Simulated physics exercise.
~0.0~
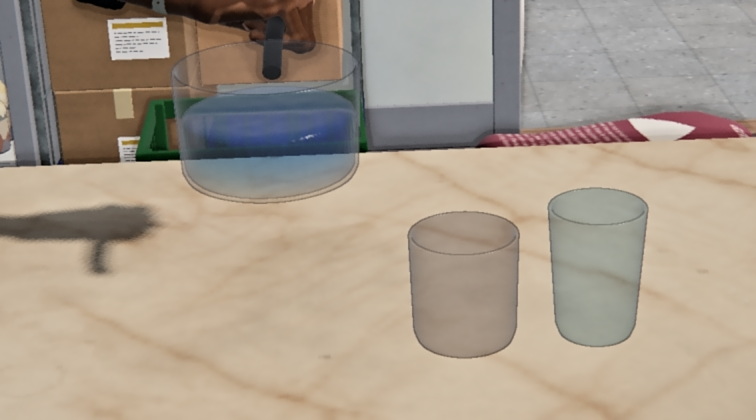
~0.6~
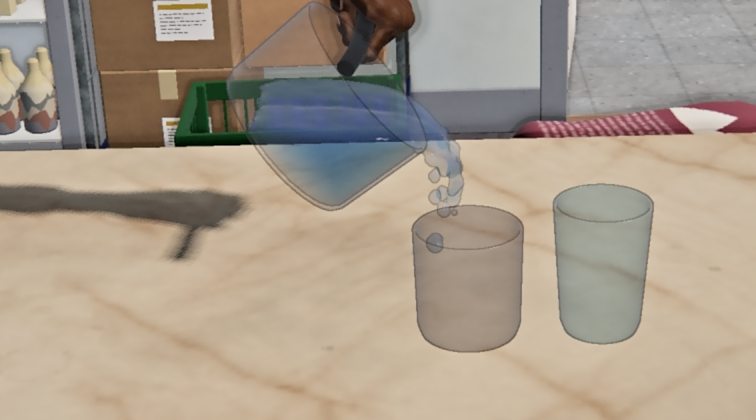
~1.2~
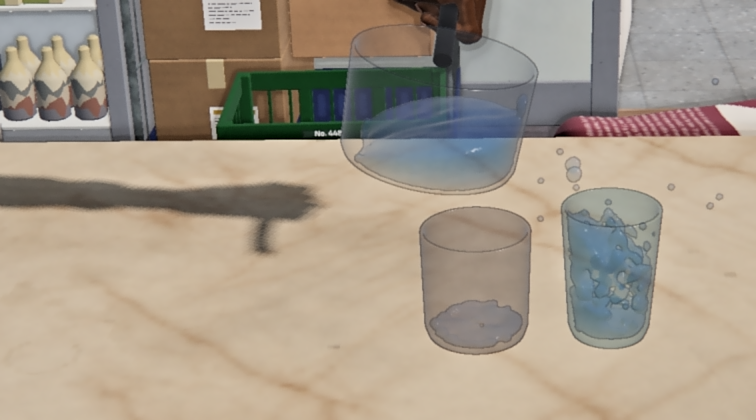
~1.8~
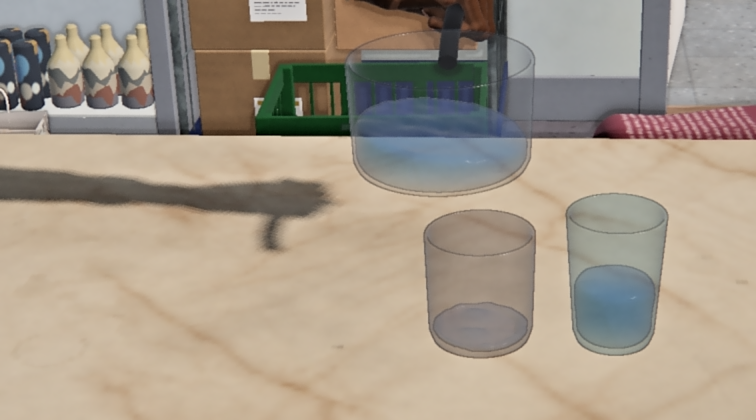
A hand tips a clear pan rightwards, pours water into two cups, then levels it.
